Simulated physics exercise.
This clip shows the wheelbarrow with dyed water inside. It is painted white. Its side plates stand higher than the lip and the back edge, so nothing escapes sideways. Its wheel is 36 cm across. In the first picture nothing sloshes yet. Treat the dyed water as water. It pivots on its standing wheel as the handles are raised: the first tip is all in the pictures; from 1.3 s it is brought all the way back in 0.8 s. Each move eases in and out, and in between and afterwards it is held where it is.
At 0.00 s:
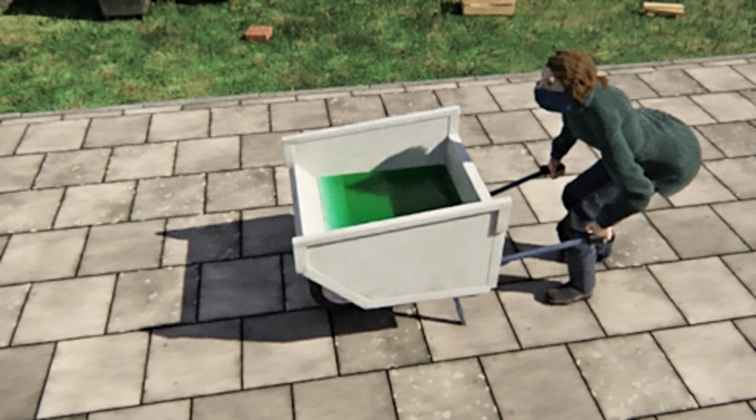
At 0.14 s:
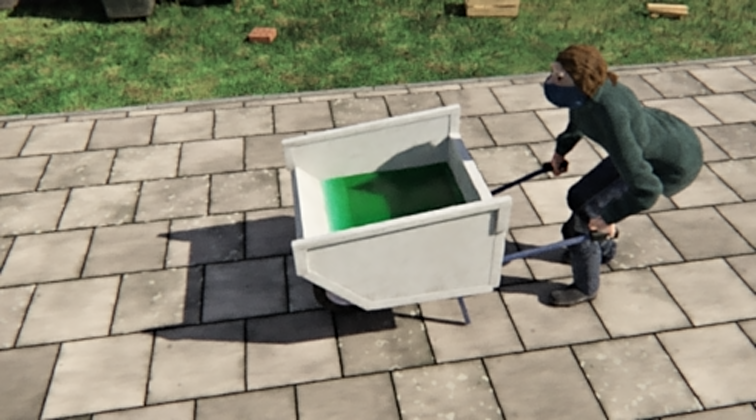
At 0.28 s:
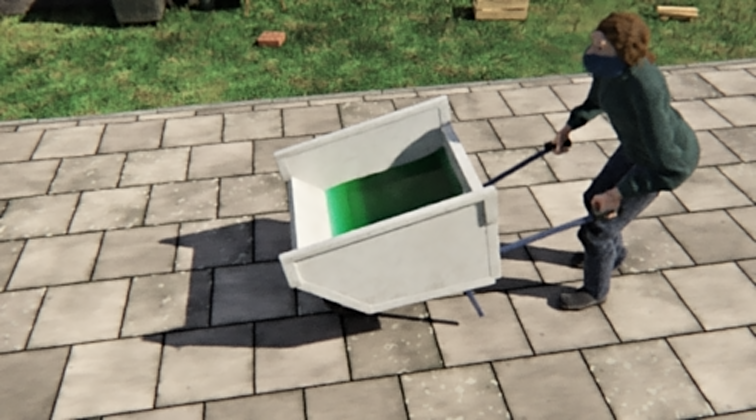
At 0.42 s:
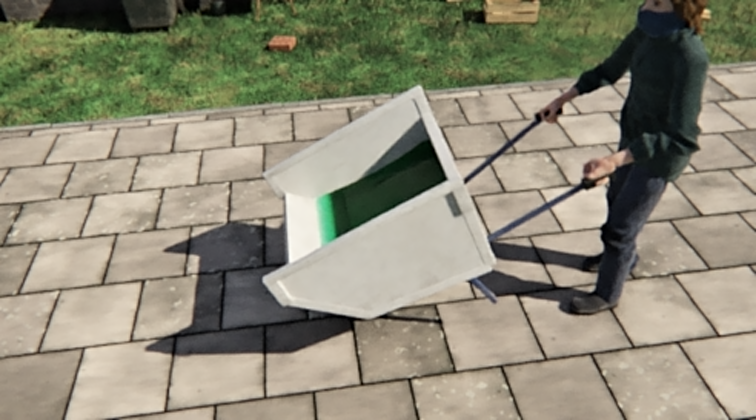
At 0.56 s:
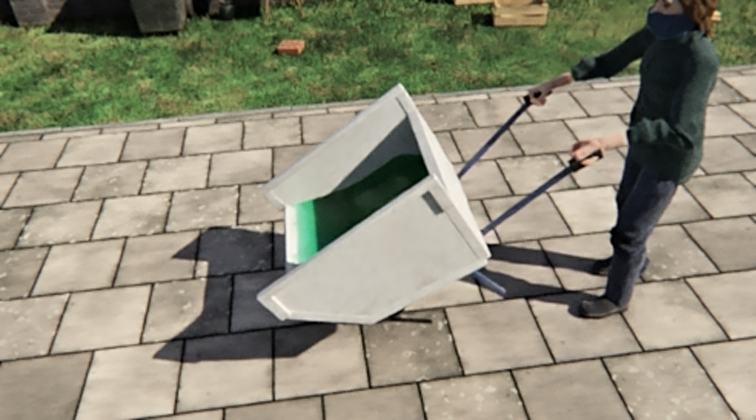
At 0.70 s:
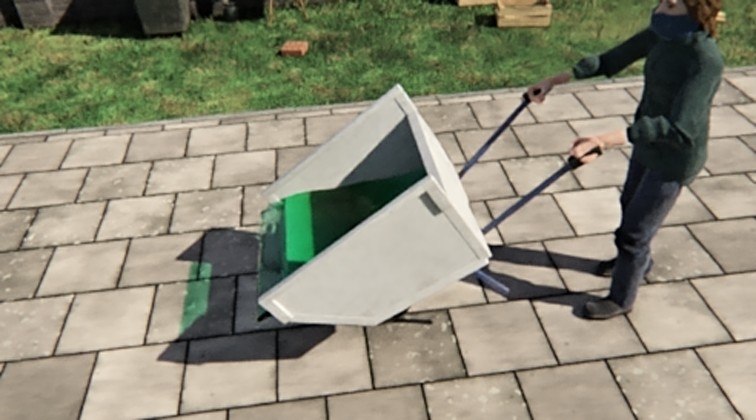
The video shows a masked person in a dark green top raising the handles of a white wheelbarrow on a paved path, tilting it forwards to the left until the green liquid inside begins pouring over its front lip.
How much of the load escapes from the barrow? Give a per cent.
About 86 per cent.
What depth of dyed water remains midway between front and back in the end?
About 2 cm.
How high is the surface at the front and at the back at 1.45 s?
Front 6 cm, back 0 cm.
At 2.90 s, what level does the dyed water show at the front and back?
About 6 cm in front and 2 cm behind.
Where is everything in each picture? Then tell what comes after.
In the first picture, the surface is at (354, 175) near the front wall; the surface is at (436, 167) near the back wall; the lip is at (308, 264); the front is on the left.
In the second picture, the surface is at (355, 177) near the front wall; the surface is at (438, 165) near the back wall; the barrow is tilted 2° forwards.
In the third picture, the surface is at (353, 181) near the front wall; the surface is at (434, 154) near the back wall; the barrow is tilted 9° forwards.
In the fourth picture, the surface is at (347, 187) near the front wall; the surface is at (422, 145) near the back wall; the barrow is tilted 22° forwards.
In the fifth picture, the surface is at (343, 191) near the front wall; the surface is at (421, 154) near the back wall; the barrow is tilted 29° forwards.
In the sixth picture, the surface is at (341, 189) near the front wall; the barrow is tilted 31° forwards; the lip is at (290, 312); dyed water is coming out, 6 per cent so far.
Then, 1.45 s in, the barrow is at 30° forwards, the surface stands 0 cm at the back and 6 cm at the front; 82 per cent is out, over the front.
Then, 2.20 s in, the surface stands 6 cm at the back and 0 cm at the front; 85 per cent is out, over the front.
Then, 2.90 s in, the surface stands 2 cm at the back and 5 cm at the front; 85 per cent is out, over the front.
Then, 4.99 s in, 86 per cent is out, over the front, 61 of 71 litres.
